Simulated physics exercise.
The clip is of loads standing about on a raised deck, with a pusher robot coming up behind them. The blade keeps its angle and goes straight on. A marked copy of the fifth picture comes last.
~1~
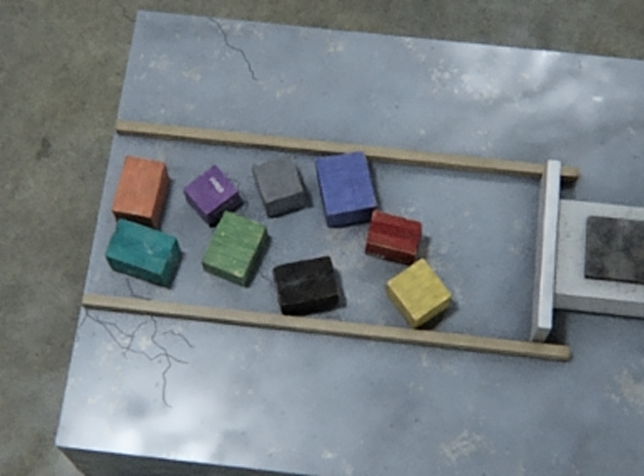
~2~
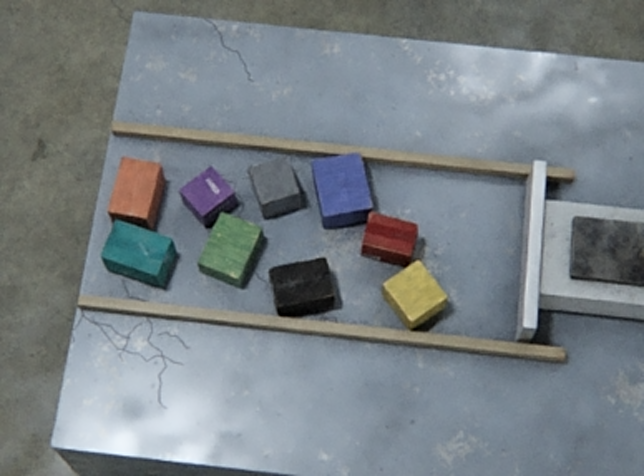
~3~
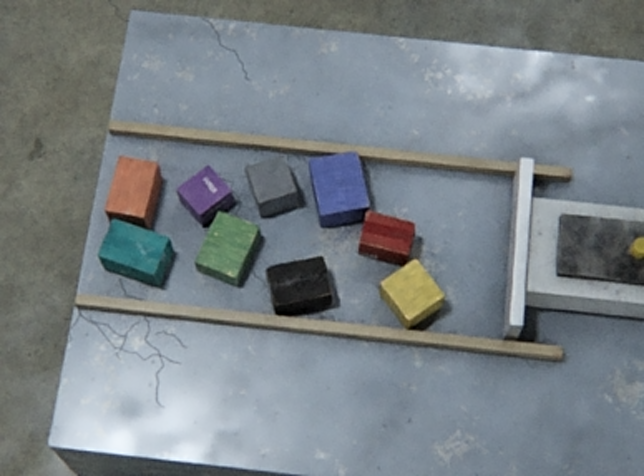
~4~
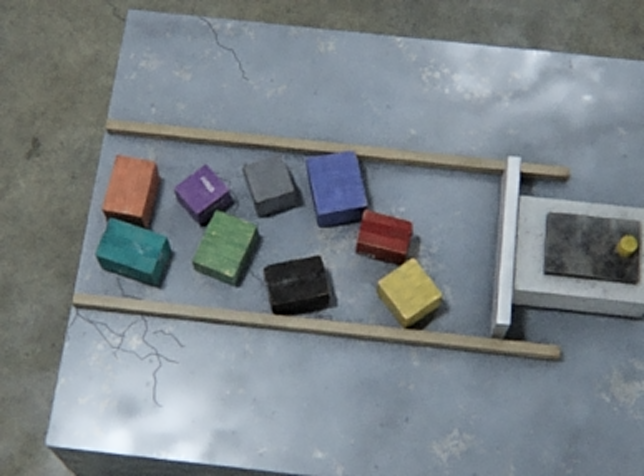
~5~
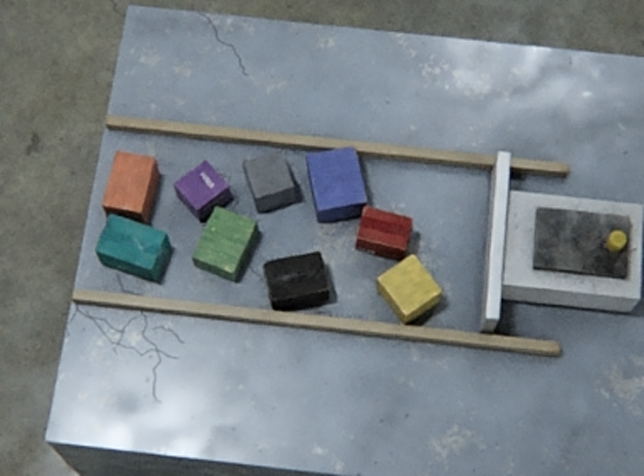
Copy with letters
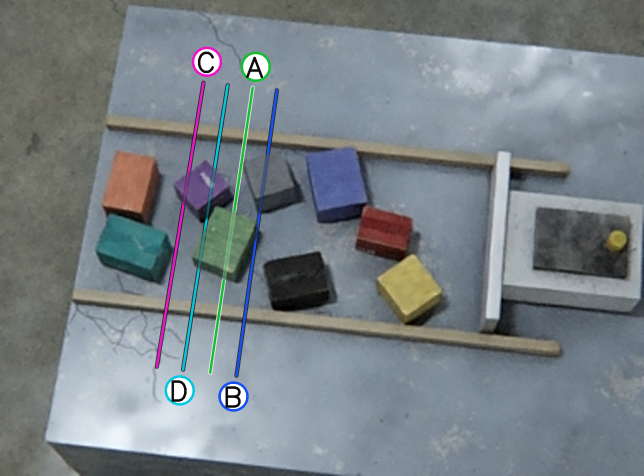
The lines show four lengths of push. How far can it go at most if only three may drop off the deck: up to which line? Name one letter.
Line C.
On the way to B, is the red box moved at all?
Yes.
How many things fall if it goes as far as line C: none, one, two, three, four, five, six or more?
Three.
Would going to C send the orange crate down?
Yes.
On the copy, A at (232, 224); B at (258, 227); C at (181, 219); D at (206, 221).
On C. First, robot (458, 229); black box (287, 279); yellow crate (341, 277).
Then, robot (345, 217); orange crate (122, 189); turquoise box (119, 251).
Finally, robot (256, 207); orange crate over the edge; turquoise box over the edge; three fallen.
By contrast, A is within the limit but short; B is within the limit but short; D is within the limit but short.
